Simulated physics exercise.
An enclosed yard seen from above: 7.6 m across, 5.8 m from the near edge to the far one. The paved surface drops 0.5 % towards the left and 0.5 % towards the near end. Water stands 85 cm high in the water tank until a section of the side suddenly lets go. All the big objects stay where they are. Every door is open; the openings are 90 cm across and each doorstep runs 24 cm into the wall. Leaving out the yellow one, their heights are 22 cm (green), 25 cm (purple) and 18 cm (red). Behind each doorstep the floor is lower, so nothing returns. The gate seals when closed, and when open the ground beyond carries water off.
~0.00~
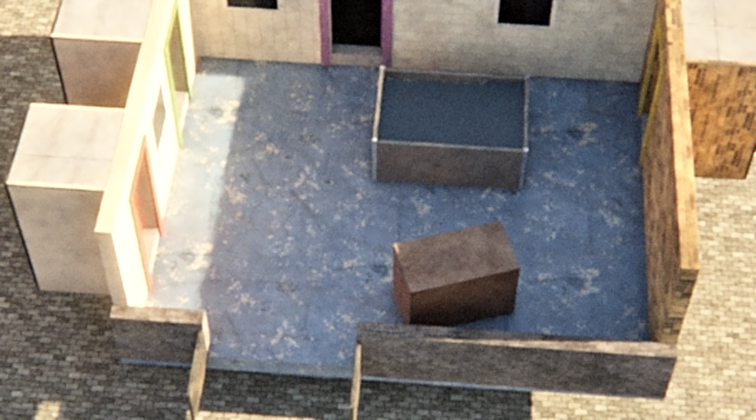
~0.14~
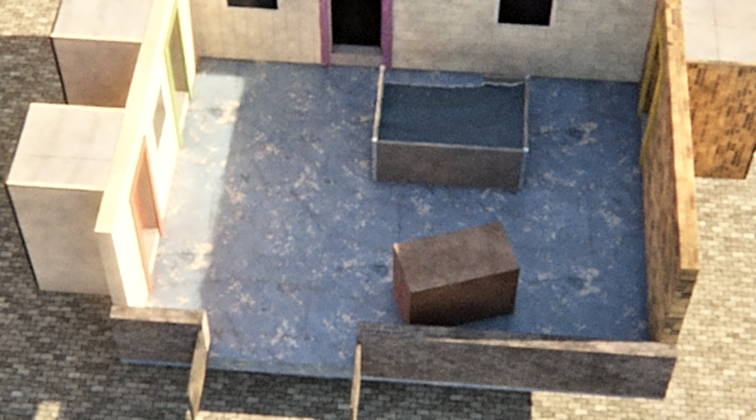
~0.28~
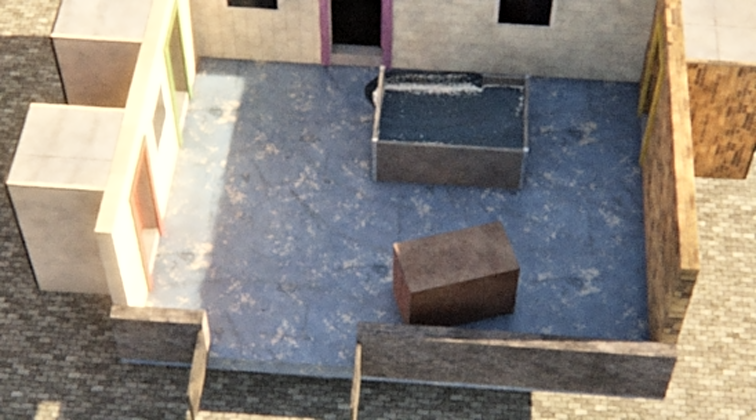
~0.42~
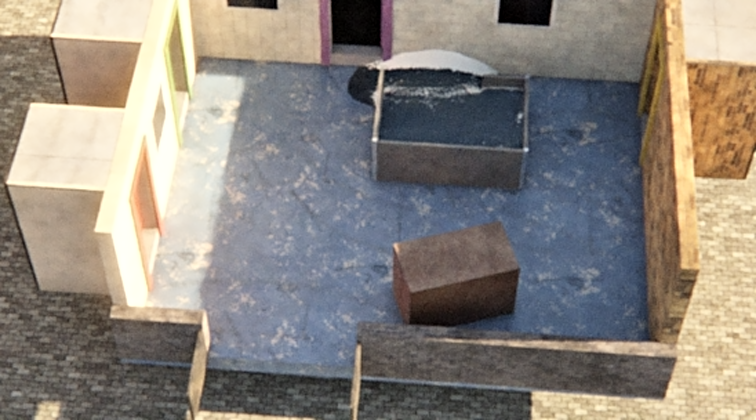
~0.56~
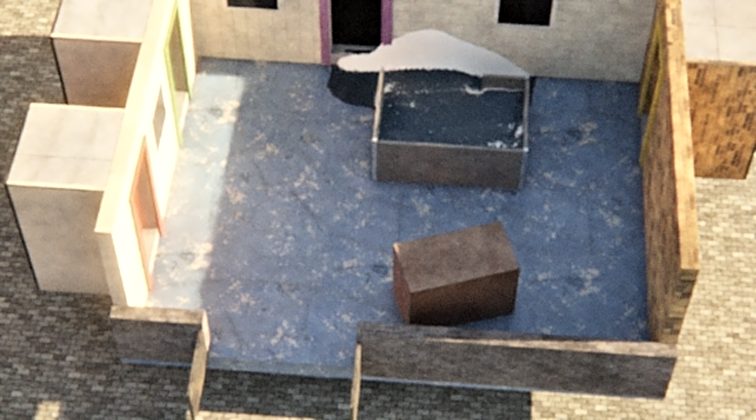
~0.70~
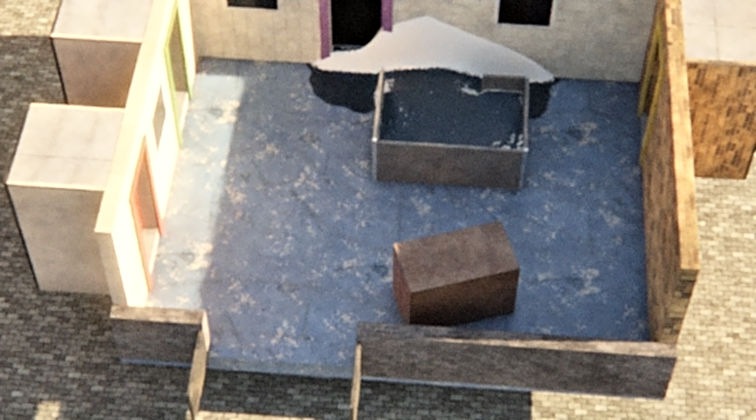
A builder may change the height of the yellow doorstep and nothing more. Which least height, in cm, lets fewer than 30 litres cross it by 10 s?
Some 21 cm above the ground.
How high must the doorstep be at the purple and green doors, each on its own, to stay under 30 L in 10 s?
Roughly 29 cm at purple and 22 cm at green.
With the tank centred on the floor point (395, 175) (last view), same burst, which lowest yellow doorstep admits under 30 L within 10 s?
Some 12.5 cm.
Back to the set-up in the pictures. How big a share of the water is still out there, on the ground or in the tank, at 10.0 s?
About 78 per cent.
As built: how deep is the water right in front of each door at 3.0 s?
Depths in cm: Green 26, purple 18, yellow 23, red 5.
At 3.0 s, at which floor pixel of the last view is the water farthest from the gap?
Around (143, 317).
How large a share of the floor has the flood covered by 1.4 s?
Some 25 per cent of it.
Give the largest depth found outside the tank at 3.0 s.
About 30 cm.
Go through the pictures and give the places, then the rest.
The water tank at (452, 112) is whole and still, 85 cm deep; the yellow door at (651, 97) is dry, in the first picture.
Water pours out on the far side and has run 0.3 m, to a hidden place; about 10 cm deep outside, 85 cm at the back, in the second picture.
The gap is on the far side, the front 0.9 m out at a hidden place; the back of the water tank holds 79 cm, in the third picture.
The gap is on the far side, the front 1.0 m out at (364, 67); the back of the water tank holds 74 cm, in the fourth picture.
The front is at (337, 65), 1.3 m from the gap on the far side; 2.8 m2 of floor is wet, 72 cm left at the back, in the fifth picture.
Water pours out on the far side and has run 1.6 m, to (312, 64); about 22 cm deep outside, 68 cm at the back; the yellow door at (651, 97), 3.5 m from the gap, is still 1.9 m from the nearest water, in the sixth picture.
After 1.4 s water covers 25 % of the floor, deepest (56 cm) near (426, 78); 10 cm at the yellow door, 0 litres in over its 13 cm doorstep.
After 3.0 s water covers 45 % of the floor, deepest (30 cm) near (606, 81); 23 cm at the yellow door, 77 litres in over its 13 cm doorstep.
After 10.0 s water covers 95 % of the floor, deepest (11 cm) near (138, 337); 6 cm at the yellow door, 113 litres in over its 13 cm doorstep.
At the yellow door as built, the water arrived by 1.4 s and peaked near 29 cm at 2.2 s.
Run again over the same 10 s with other heights there, 60 litres in over 17 cm, 17 litres over 23 cm. The limit of 30 litres is kept from about 21 cm up.
